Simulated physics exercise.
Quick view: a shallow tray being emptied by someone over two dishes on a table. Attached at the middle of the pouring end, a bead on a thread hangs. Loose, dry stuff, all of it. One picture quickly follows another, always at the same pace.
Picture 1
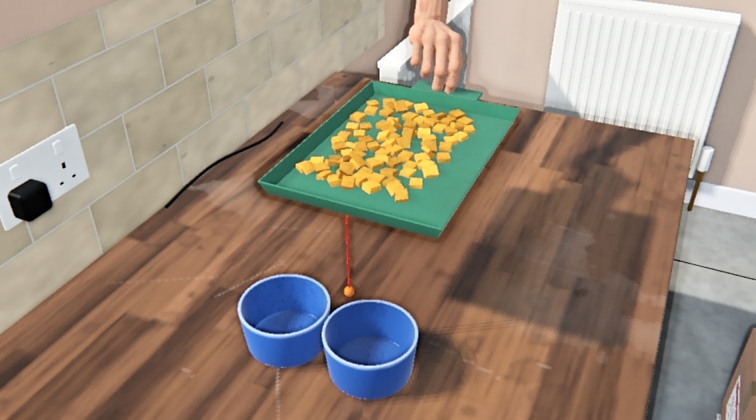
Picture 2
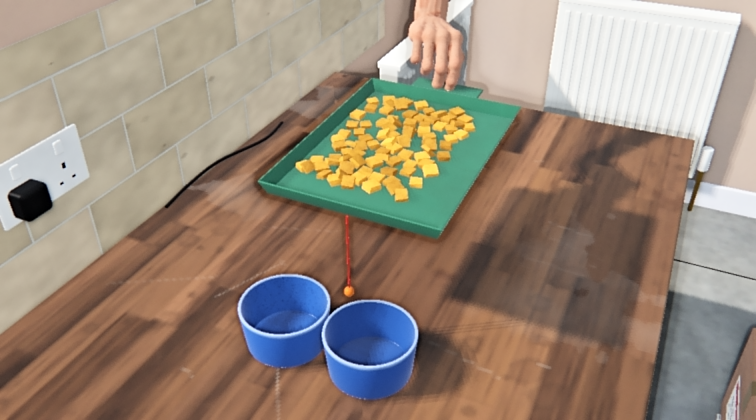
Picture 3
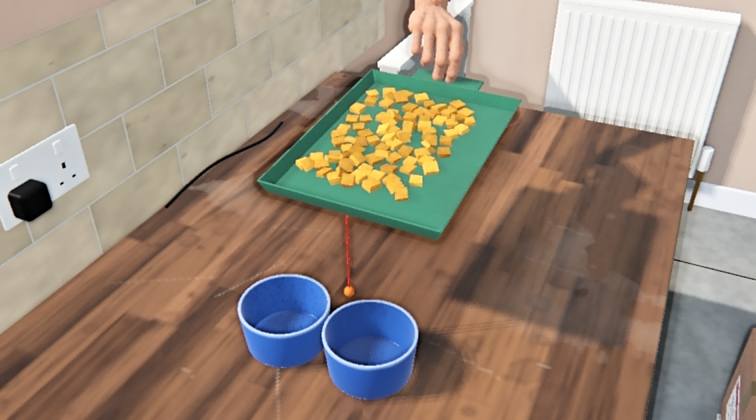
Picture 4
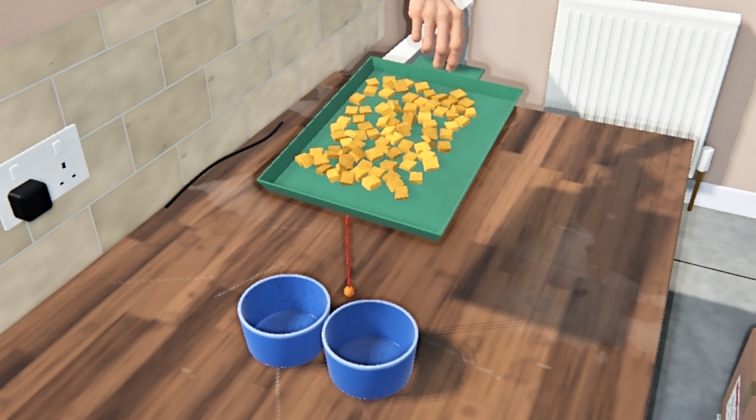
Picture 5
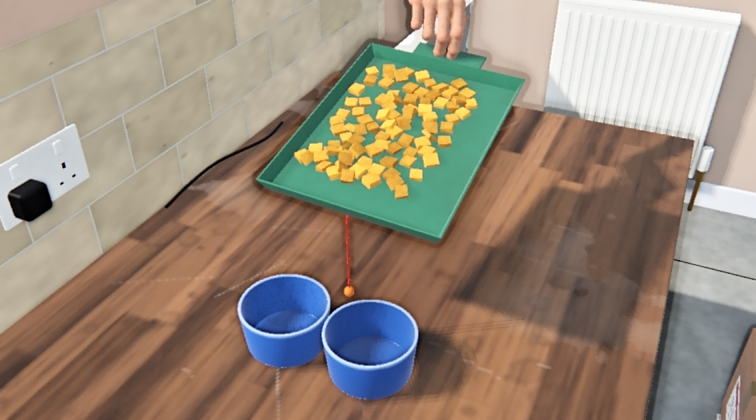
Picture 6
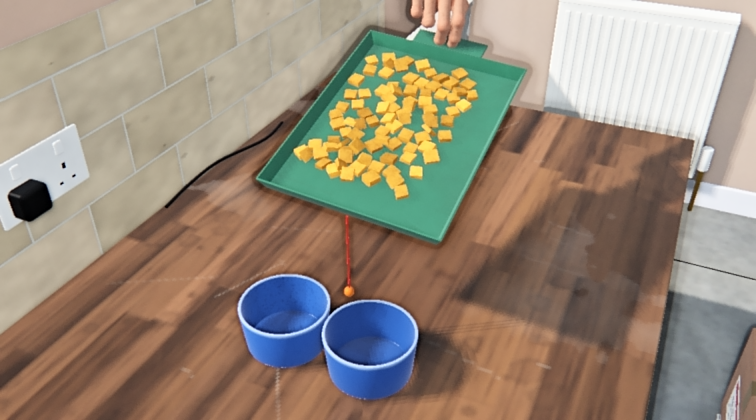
Kitchen worktop, a hand slowly raising the far end of a green tray of small golden pieces above two blue dishes.
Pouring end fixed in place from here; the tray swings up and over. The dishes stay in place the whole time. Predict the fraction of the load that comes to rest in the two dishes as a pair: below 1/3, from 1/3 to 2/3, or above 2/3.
From 1/3 to 2/3.
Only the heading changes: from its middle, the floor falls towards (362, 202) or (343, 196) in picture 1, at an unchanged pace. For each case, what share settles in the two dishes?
So it's 90 percent with the first slope and 90 percent with the other.
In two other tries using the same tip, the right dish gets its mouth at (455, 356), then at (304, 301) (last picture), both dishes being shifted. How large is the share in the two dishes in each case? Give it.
90 %, then 0 %.
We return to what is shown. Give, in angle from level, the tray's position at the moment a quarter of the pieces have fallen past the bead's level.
Near 75 degrees.
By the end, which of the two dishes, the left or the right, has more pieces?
That is the right one.
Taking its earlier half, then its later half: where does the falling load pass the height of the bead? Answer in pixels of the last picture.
First half (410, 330); second half (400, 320).
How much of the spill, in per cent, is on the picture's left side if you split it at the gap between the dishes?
It comes to 10 per cent or so.
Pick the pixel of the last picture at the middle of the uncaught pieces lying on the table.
Close to pixel (428, 397) in the last view.
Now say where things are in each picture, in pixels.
In the first picture, corners of the pouring end at (267, 180) and (438, 224), level; middle of the load at (389, 144), small crackers; left dish at (262, 348); right dish at (350, 379); bead on its thread at (349, 292).
In the second picture, corners of the pouring end at (266, 180) and (438, 225), level; middle of the load at (389, 142).
In the third picture, corners of the pouring end at (266, 179) and (438, 226), tipped barely, lowest at the right corner; middle of the load at (389, 138).
In the fourth picture, corners of the pouring end at (266, 178) and (437, 229), tipped a little, lowest at the right corner; middle of the load at (389, 132).
In the fifth picture, corners of the pouring end at (265, 177) and (437, 231), tipped a little, lowest at the right corner; middle of the load at (389, 125).
In the sixth picture, corners of the pouring end at (265, 176) and (437, 233), tipped clearly, lowest at the right corner; middle of the load at (389, 119); left dish at (262, 348); right dish at (350, 379).
Soon after the last picture, tray tipped steeply; nearly all on the tray; a stray few in the air.
A little later, tray tipped right over; a small part on the tray; about half in the right dish; about a third outside both; a small part in the air.
Later still, tray tipped past a quarter turn; about half in the right dish; about half outside both.
At rest, tray tipped past a quarter turn; about half in the right dish; none in the left dish; about half outside both.
